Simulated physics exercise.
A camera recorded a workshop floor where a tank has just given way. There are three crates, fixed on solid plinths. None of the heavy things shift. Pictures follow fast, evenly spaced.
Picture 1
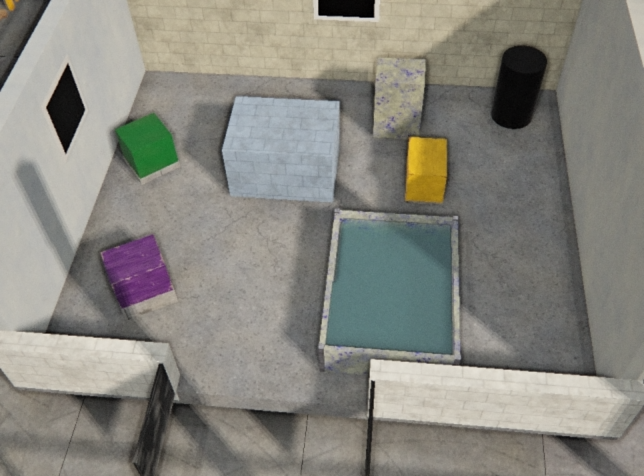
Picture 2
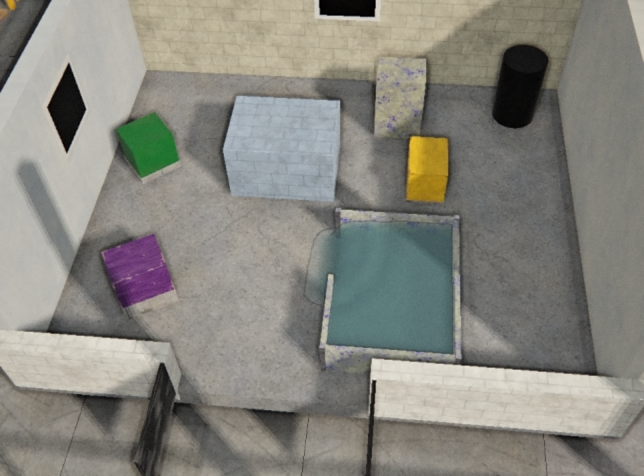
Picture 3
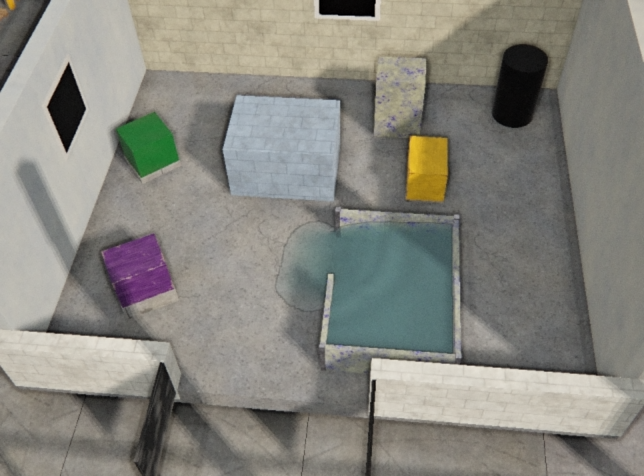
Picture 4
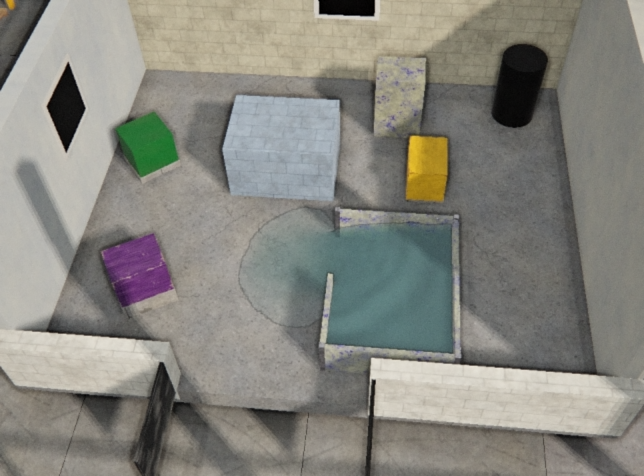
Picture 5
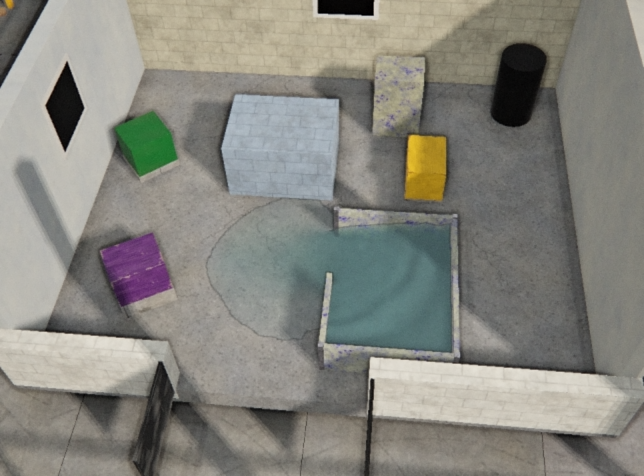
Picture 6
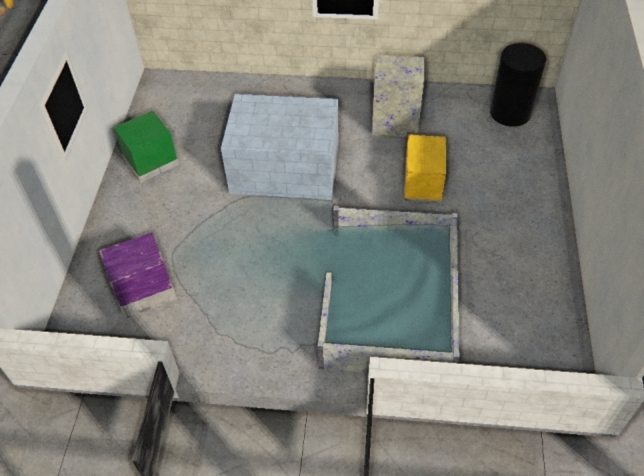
Teal water pouring through a gap in the left side of a low tank and spreading leftward across a grey workshop floor.
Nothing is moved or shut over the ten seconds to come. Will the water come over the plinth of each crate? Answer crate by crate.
The purple crate: No, it stays dry. The green crate: Yes, water reaches it. The yellow crate: No, it stays dry.
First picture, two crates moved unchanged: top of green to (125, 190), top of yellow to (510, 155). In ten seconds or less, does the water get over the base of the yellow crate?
Result for yellow: Untouched.
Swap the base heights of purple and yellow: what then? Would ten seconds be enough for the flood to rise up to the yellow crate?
I'd say the yellow crate is unharmed.
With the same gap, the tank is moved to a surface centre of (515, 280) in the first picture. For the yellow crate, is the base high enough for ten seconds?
The yellow crate is flooded.
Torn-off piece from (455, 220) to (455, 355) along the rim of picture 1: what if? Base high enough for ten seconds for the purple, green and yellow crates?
The purple crate is not reached; the green crate is not reached; the yellow crate is reached.
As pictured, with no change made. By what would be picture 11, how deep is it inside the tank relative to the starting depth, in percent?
It comes to some 68 percent.
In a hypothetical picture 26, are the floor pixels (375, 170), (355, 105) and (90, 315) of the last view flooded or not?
Point one left clear, point two left clear, point three sodden.
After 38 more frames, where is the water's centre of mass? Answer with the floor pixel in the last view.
Around pixel (230, 245) of the last picture.
A moment on, water covers 20 % of the floor; the purple crate water round its plinth, the green crate not reached, the yellow crate not reached.
Next, water covers 30 % of the floor; the purple crate water round its plinth, the green crate water round its plinth, the yellow crate not reached.
Then, water covers 40 % of the floor; the purple crate water round its plinth, the green crate water round its plinth, the yellow crate water round its plinth.
Later, water covers 55 % of the floor; the purple crate water round its plinth, the green crate water round its plinth, the yellow crate water round its plinth.
In the end, water covers 70 % of the floor; the purple crate stayed above the water, the green crate was topped, the yellow crate stayed above the water.
